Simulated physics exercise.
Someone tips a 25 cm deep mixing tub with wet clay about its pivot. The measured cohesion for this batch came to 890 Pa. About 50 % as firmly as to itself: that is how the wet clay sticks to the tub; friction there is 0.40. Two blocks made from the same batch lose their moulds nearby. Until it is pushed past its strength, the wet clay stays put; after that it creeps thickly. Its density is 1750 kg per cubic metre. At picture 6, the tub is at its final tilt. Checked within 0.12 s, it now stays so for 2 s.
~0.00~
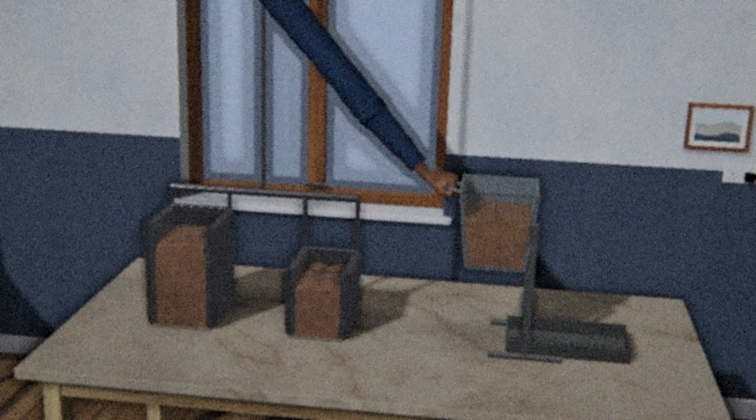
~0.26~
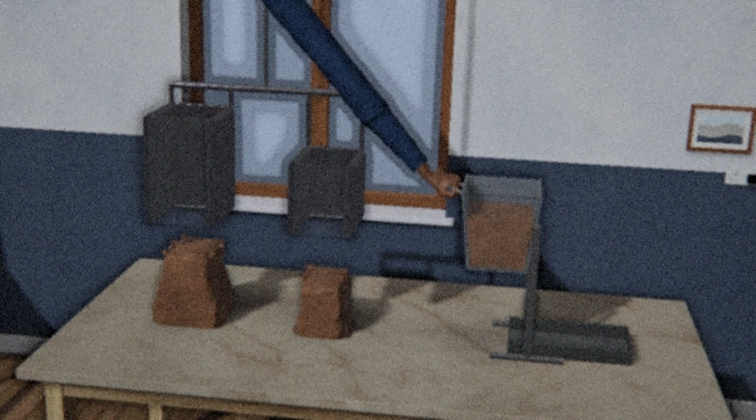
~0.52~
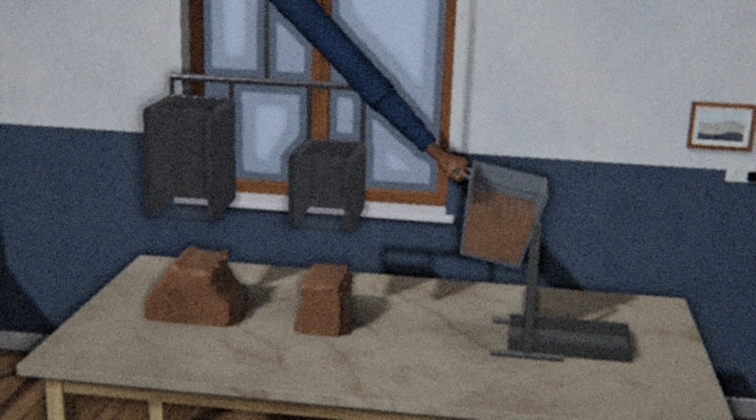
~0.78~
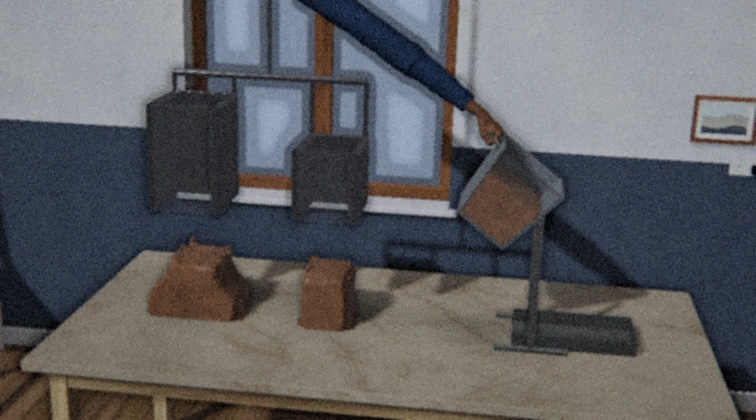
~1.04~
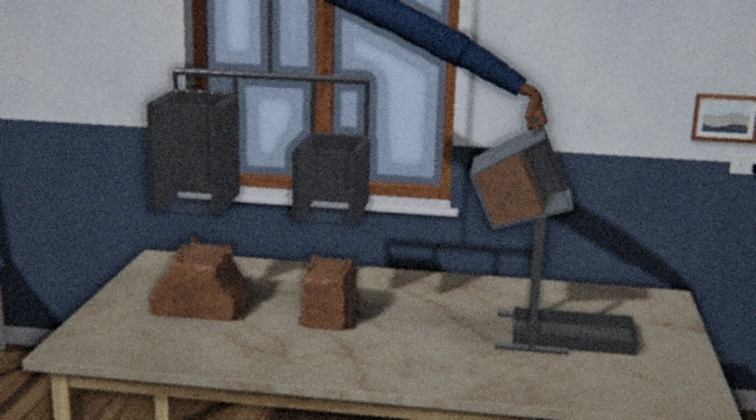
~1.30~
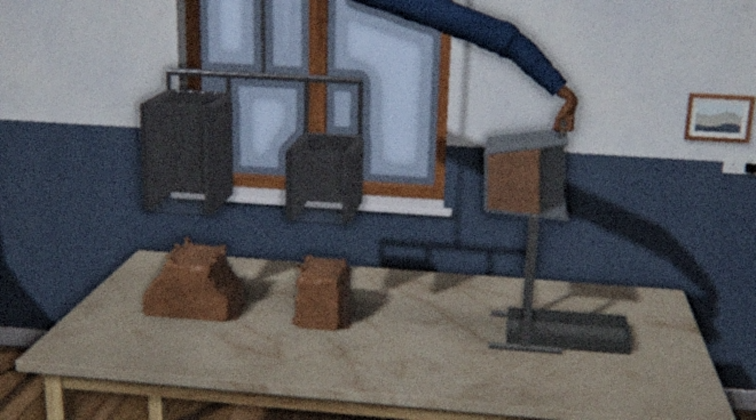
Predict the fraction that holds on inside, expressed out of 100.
Around 100 out of 100.
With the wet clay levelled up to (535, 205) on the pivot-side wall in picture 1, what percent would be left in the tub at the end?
100 %.
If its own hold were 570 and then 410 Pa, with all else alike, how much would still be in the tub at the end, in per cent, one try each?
It'd be some 100 percent the first time and some 75 percent the second.
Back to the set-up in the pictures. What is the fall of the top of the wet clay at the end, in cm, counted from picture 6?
0 cm.
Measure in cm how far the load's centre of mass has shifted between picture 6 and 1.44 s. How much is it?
Close to 0 centimetres.
After 1.44 s, the tub is at 86 degrees and holds 100 %.
After 1.61 s, the tub is at 86 degrees and holds 100 %.
After 1.78 s, the tub is at 86 degrees and holds 100 %.
After 1.95 s, the tub is at 86 degrees and holds 100 %.
After 3.30 s, the tub is at 86 degrees and holds 100 %.
